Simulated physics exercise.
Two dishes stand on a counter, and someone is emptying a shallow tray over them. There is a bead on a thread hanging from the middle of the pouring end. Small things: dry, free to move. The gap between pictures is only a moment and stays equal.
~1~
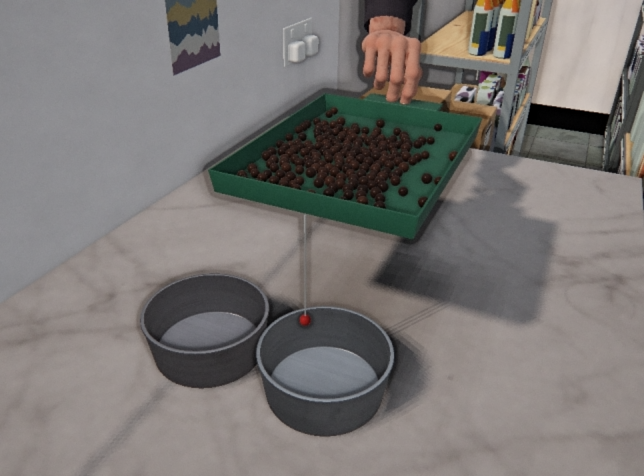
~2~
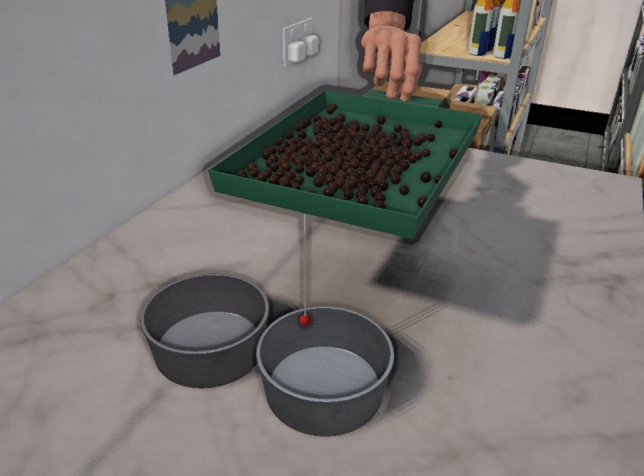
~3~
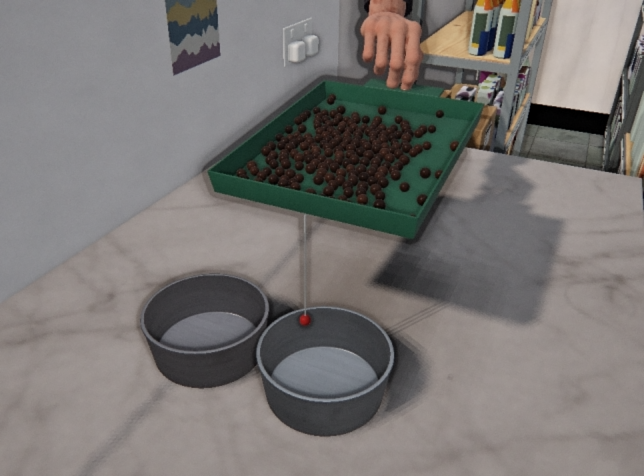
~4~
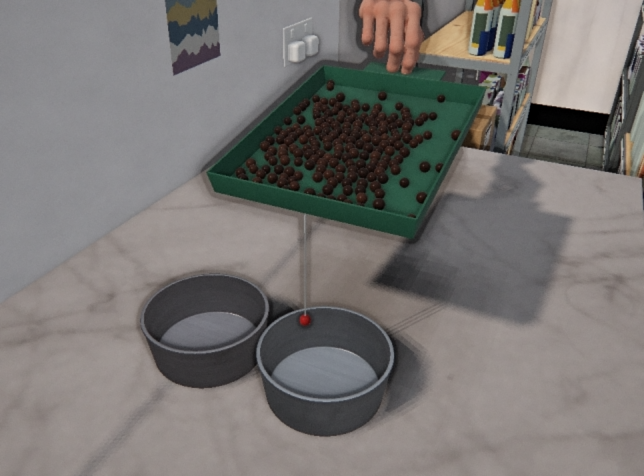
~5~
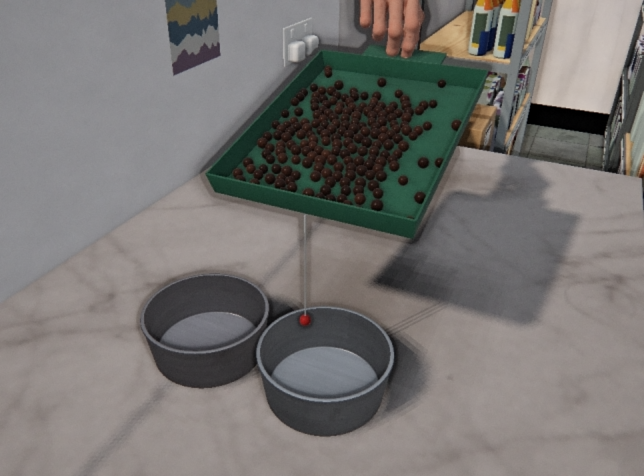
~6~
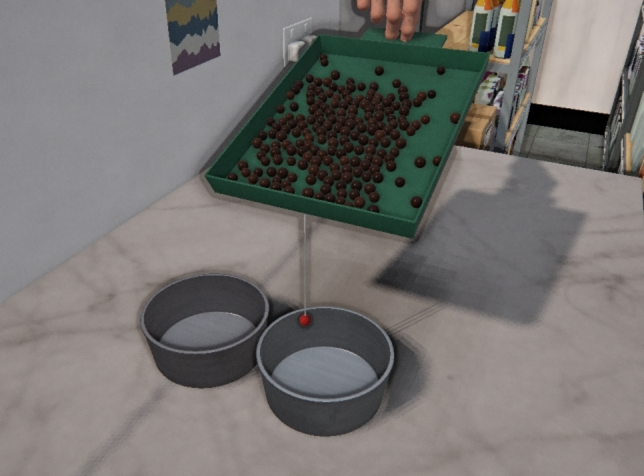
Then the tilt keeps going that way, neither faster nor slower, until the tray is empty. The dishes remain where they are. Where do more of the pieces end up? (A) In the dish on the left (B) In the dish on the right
Answer: B.
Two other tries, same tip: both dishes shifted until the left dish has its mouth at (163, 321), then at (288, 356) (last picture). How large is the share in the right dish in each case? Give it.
First placement: 60 per cent; second placement: 10 per cent.
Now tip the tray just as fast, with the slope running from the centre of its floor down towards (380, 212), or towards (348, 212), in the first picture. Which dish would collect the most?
So: The right-standing dish on the first go, the right-standing dish on the second.
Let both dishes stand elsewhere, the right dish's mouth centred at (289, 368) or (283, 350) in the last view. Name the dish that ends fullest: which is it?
The dish to the right, then the dish to the right.
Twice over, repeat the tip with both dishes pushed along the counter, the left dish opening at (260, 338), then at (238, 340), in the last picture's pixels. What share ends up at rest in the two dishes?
Try 1: Some 60 %; try 2: Some 80 %.
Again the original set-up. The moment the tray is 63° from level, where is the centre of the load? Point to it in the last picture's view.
The middle of the load sits near (303, 154).
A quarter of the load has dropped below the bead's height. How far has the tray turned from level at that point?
That happens at close to 90 degrees.
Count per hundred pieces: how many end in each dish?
Final share: Left dish at 10 per cent, right dish at 30 per cent.
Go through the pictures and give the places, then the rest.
The first picture shows corners of the pouring end at (213, 169) and (415, 215), level; middle of the load at (339, 158), chocolate balls; left dish at (170, 364); right dish at (295, 412); bead on its thread at (305, 320).
The second picture shows corners of the pouring end at (213, 170) and (415, 215), level; middle of the load at (339, 156).
The third picture shows corners of the pouring end at (212, 170) and (415, 215), tipped barely, level across its low end; middle of the load at (339, 151).
The fourth picture shows corners of the pouring end at (211, 171) and (414, 216), tipped a little, level across its low end; middle of the load at (338, 144).
The fifth picture shows corners of the pouring end at (210, 172) and (413, 218), tipped a little, level across its low end; middle of the load at (336, 138).
The sixth picture shows corners of the pouring end at (209, 174) and (412, 219), tipped clearly, level across its low end; middle of the load at (332, 136), nearly all on the move; left dish at (170, 364); right dish at (295, 412).
Soon after the last picture, tray tipped steeply; all on the tray.
A little later, tray tipped past a quarter turn; about a quarter on the tray; a small part in the right dish; a small part in the left dish; about a quarter outside both; about a third in the air.
Later still, tray tipped past a quarter turn; about a quarter in the right dish; a small part in the left dish; about two thirds outside both.
By the end, tray tipped past a quarter turn; about a quarter in the right dish; a small part in the left dish; about half outside both.
